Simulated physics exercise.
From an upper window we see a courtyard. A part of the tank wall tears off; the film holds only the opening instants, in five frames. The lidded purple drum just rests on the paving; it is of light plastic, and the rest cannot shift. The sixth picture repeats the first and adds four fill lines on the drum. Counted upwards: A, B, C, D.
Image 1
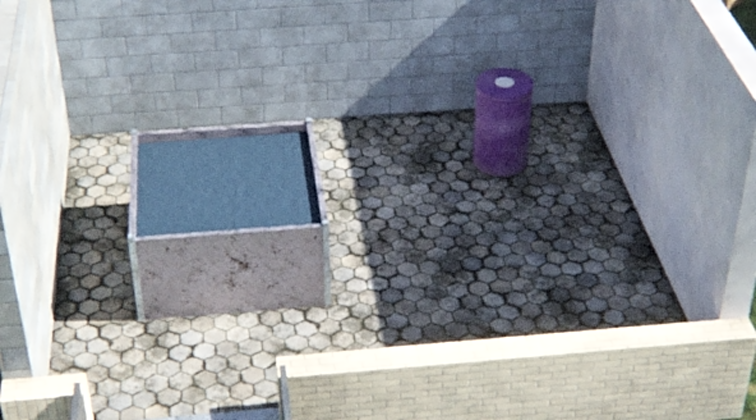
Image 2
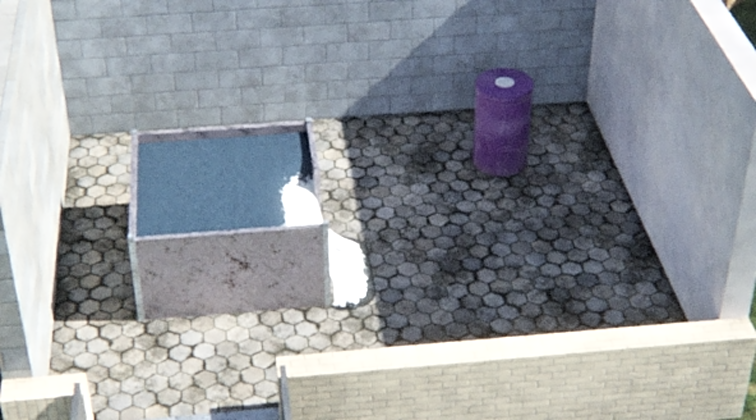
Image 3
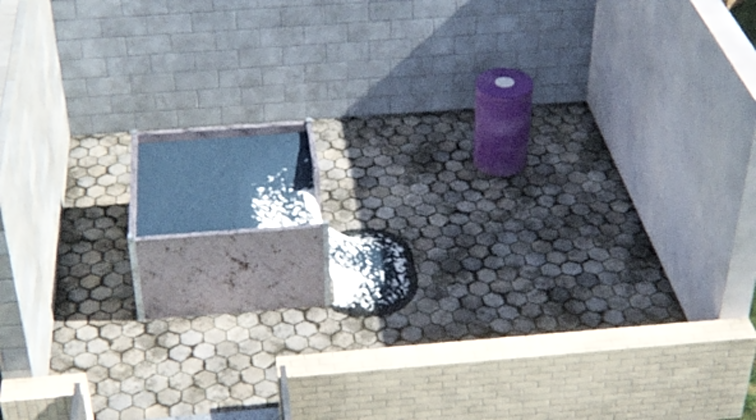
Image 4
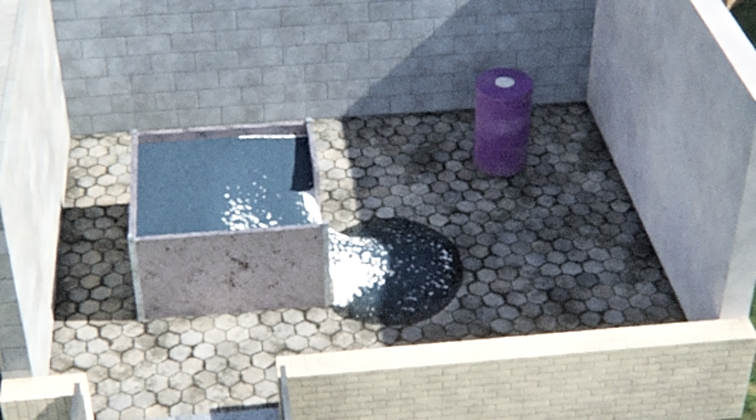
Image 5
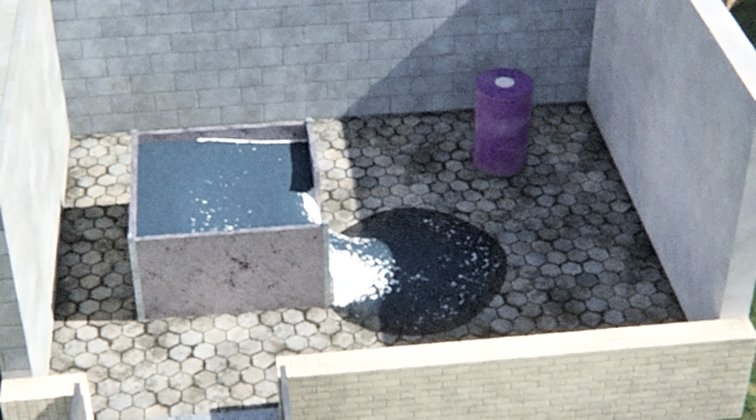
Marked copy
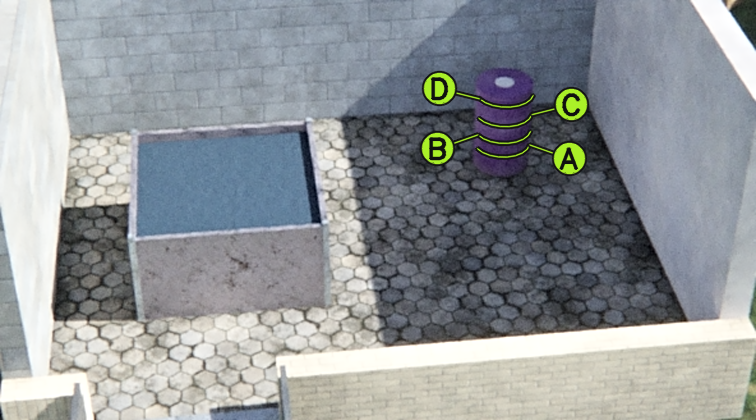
Water pours from the right side of a full tank and spreads across the courtyard paving.
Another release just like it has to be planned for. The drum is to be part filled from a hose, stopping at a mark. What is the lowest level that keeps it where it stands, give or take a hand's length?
Use line A.
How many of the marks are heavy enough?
All of the four.
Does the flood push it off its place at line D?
No, not at all.
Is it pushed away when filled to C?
No, not at all.
On the marked copy, A at (507, 157); B at (508, 143); C at (509, 126); D at (510, 107); from the bottom up A, B, C, D.
With A, it does not move.
With B, it does not move.
With C, it does not move.
With D, it does not move.
